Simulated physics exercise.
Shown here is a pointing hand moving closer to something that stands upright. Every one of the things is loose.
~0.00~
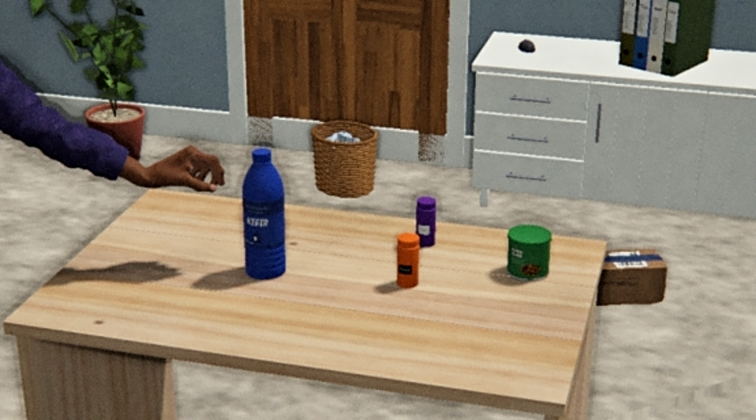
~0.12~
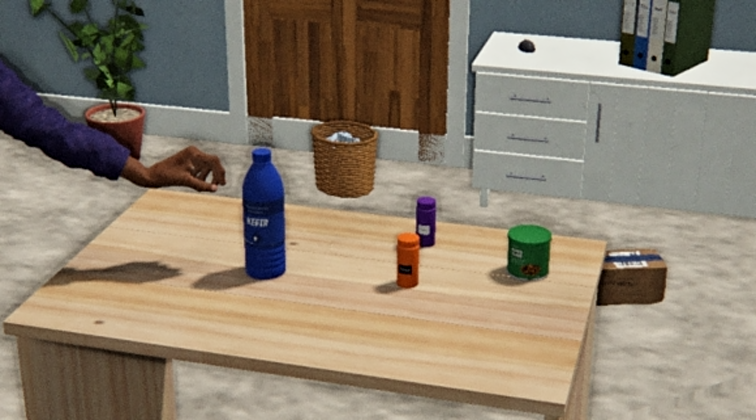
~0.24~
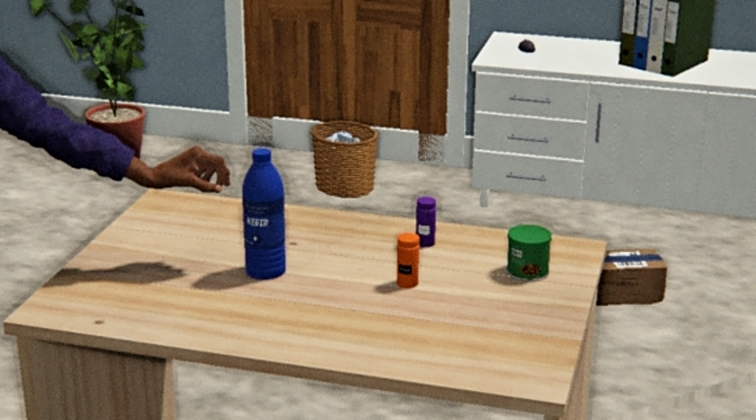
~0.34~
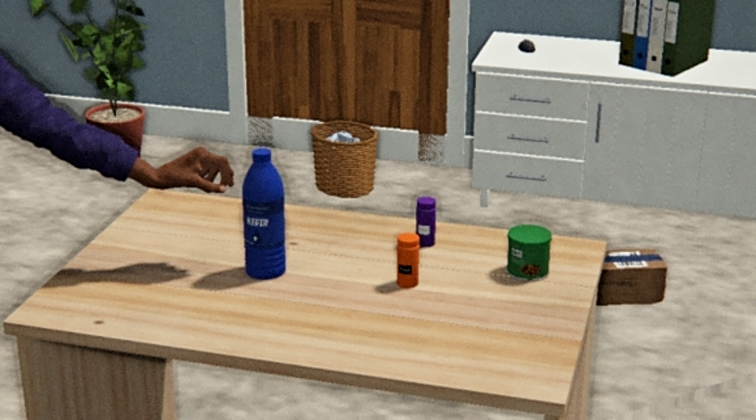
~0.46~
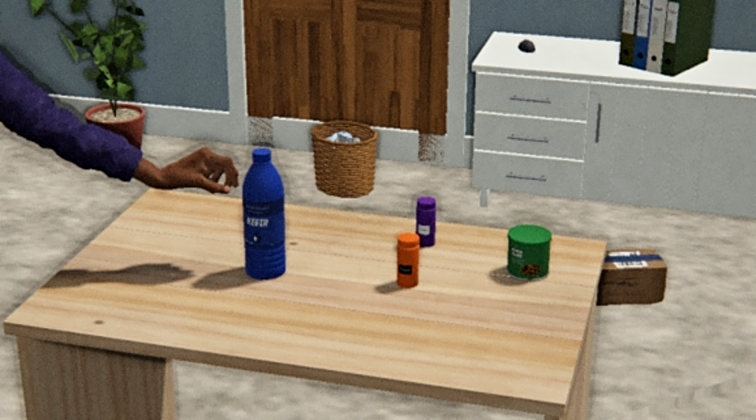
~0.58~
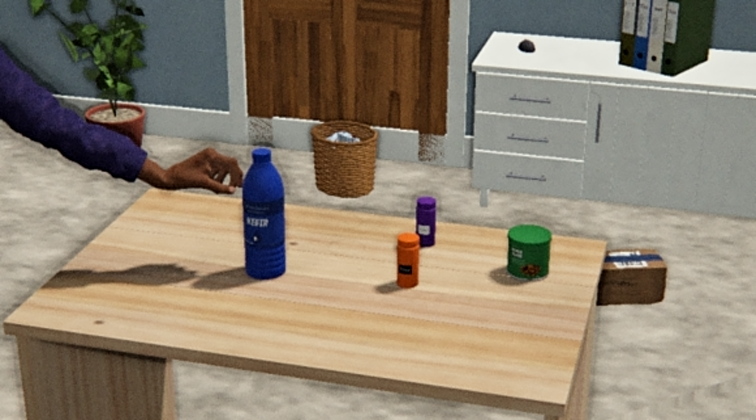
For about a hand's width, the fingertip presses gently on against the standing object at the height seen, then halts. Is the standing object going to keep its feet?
Basically it can't stay on its base here.
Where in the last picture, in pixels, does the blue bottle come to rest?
It ends up near (342, 277).
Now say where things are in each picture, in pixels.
Blue bottle (264, 213), in the first frame.
Blue bottle (264, 213), in the second frame.
Blue bottle (264, 213), in the third frame.
Blue bottle (264, 213), in the fourth frame.
Blue bottle (264, 213), in the fifth frame.
Blue bottle (264, 213), in the sixth frame.
After 1.18 s, blue bottle tipped 14° from how it was near (279, 211).
After 1.78 s, blue bottle tipped 48° from how it was near (318, 224).
After 1.98 s, blue bottle on its side near (348, 261).
After 2.38 s, blue bottle on its side near (347, 272).
At rest (4.0 s), tipped over on the table, blue bottle. Seen from the same camera at the end, blue bottle near (342, 277).
